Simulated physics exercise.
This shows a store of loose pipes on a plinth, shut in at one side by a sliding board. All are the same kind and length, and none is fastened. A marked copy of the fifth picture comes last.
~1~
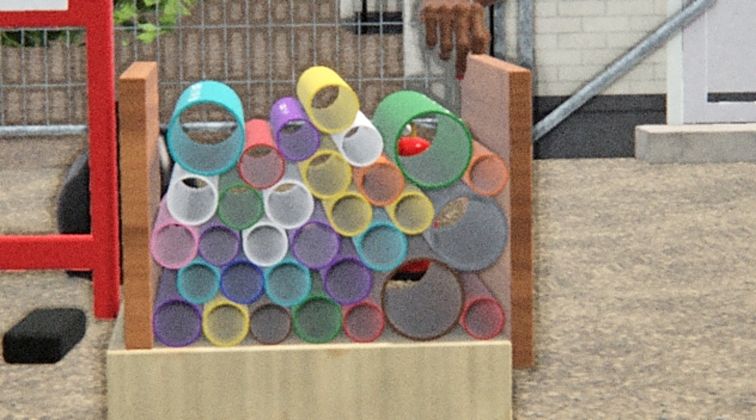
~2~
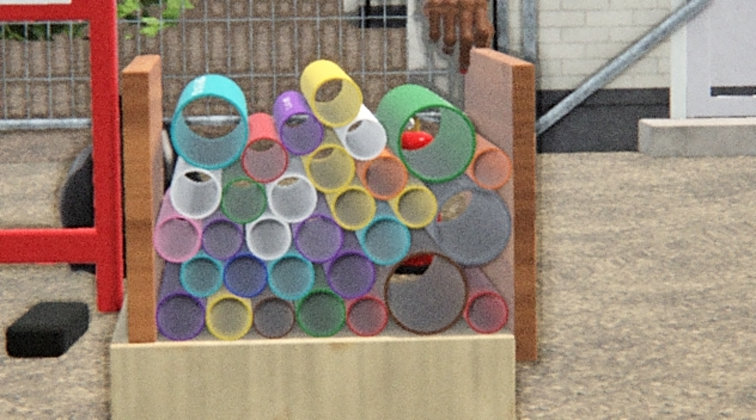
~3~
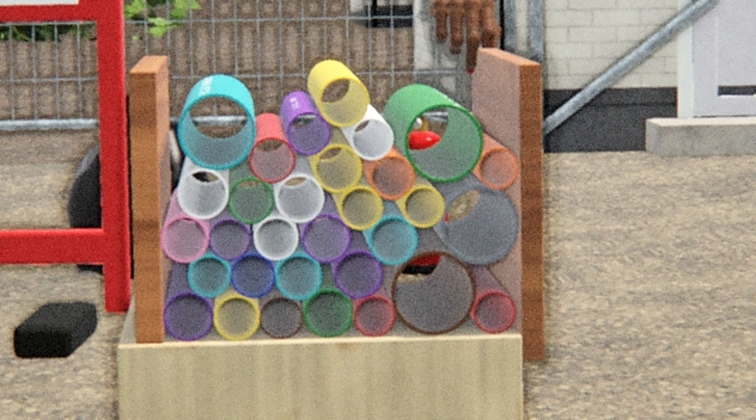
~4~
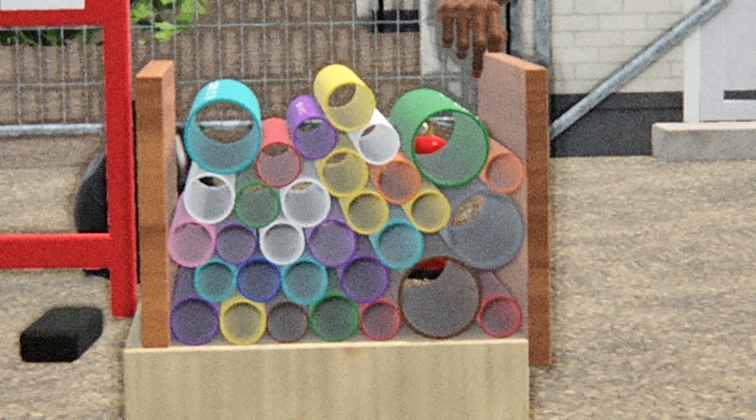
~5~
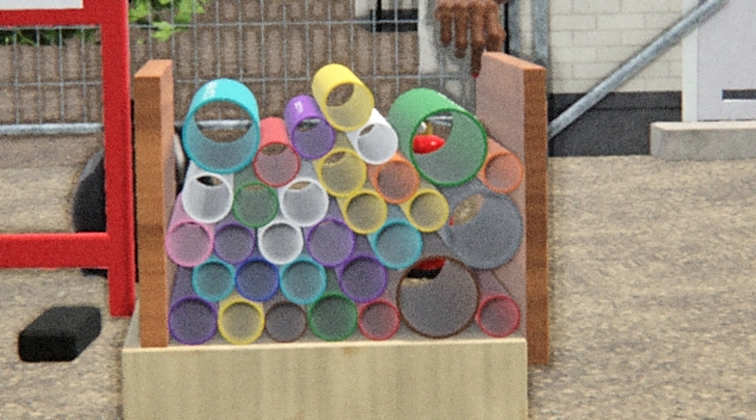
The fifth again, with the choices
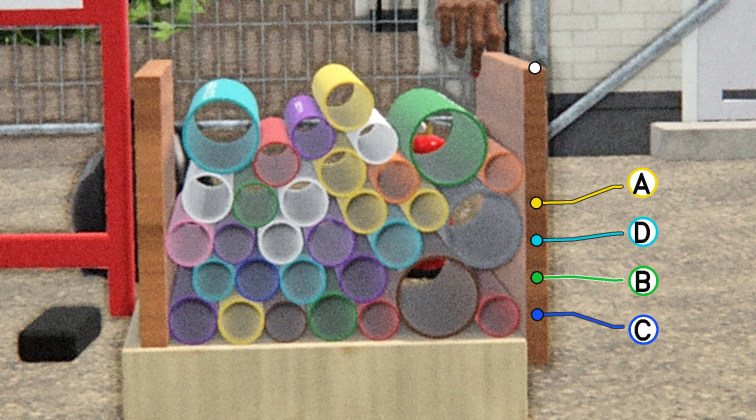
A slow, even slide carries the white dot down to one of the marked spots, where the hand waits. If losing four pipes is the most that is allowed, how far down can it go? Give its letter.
Stop at B.
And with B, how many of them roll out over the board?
With B, one.
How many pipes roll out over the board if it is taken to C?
The count is seven.
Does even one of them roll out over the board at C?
At C: Yes.
On the marked copy, A at (536, 203); B at (537, 278); C at (537, 314); D at (537, 241); the white dot at (535, 68).
Taking B. A third of the way, top of the board (524, 160).
Two thirds of the way, top of the board (525, 264).
When it is over, top of the board (525, 277), one out over the board.
As for the rest, A none out over the board; C more than four out over the board; D one out over the board.
